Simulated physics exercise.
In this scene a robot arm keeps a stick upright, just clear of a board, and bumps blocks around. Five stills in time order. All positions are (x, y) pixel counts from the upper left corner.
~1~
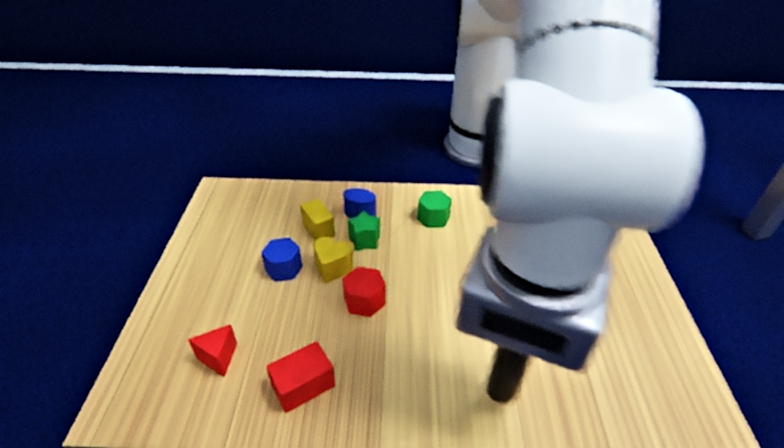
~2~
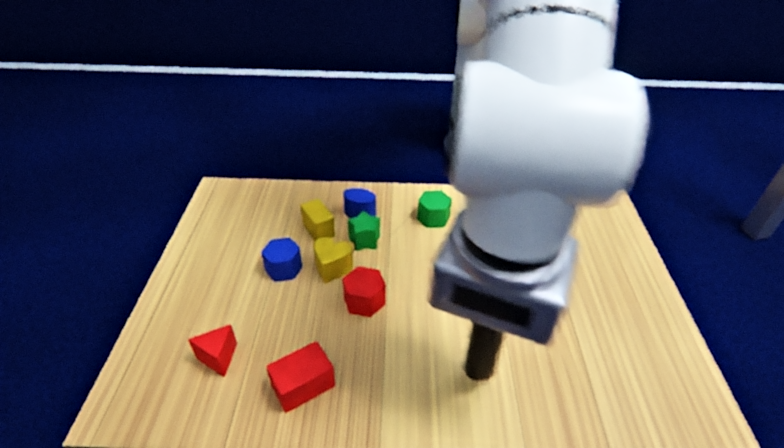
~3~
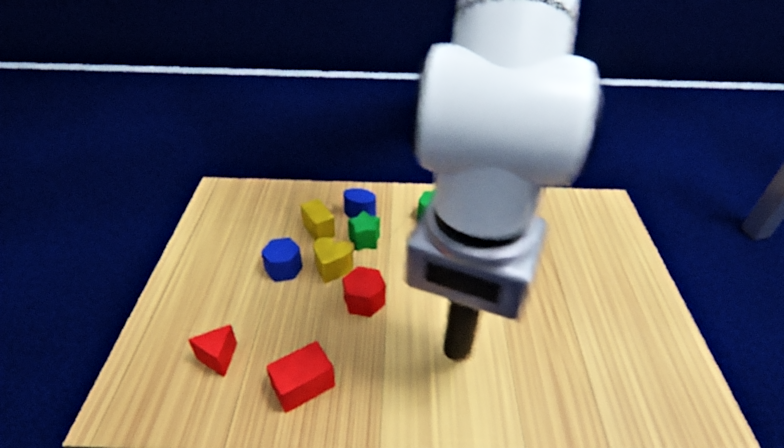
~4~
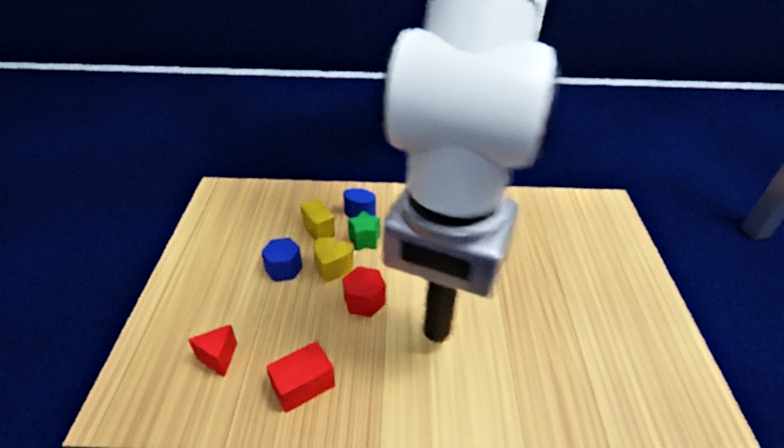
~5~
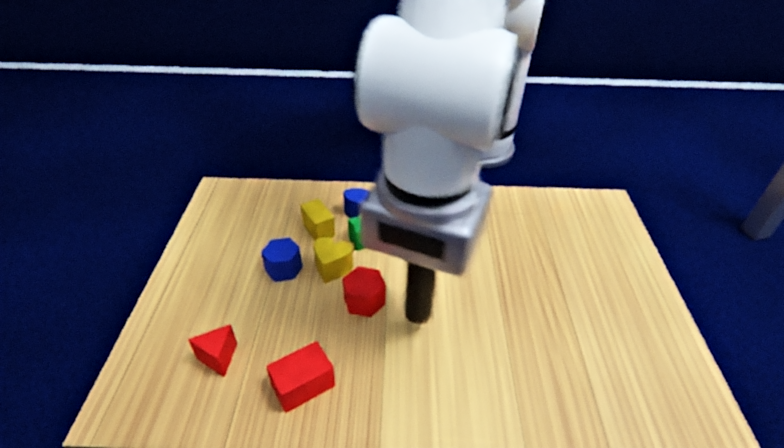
A white robot arm with a dark stick moved steadily left and away across a wooden board, nearing the red six-sided block, while the scattered red, blue, yellow and green blocks stayed still.
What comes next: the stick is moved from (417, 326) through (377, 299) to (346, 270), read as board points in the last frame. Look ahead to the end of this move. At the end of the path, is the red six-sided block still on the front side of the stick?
No, it doesn't check out.
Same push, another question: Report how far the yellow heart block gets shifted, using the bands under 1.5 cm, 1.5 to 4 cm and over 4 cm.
The yellow heart block moves 1.5-4 cm.
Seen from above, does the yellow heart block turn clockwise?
That would be a yes.
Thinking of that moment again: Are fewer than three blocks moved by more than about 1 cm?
Short answer: Yes.
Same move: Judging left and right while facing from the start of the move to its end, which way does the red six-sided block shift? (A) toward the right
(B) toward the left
My pick is B.
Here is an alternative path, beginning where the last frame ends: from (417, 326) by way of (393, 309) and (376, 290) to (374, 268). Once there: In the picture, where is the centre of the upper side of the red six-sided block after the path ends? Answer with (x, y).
It sits at (341, 270).
On the path given first. One third of the way, stick at (388, 294); red six-sided block at (357, 278).
Two thirds of the way, stick at (364, 275); yellow heart block at (322, 244), turned 15° clockwise; red six-sided block at (331, 268), turned 35° anticlockwise.
At the end, stick at (345, 257); yellow heart block at (315, 239), turned 25° clockwise; red six-sided block at (316, 264), turned 70° anticlockwise; green star-shaped block in place.
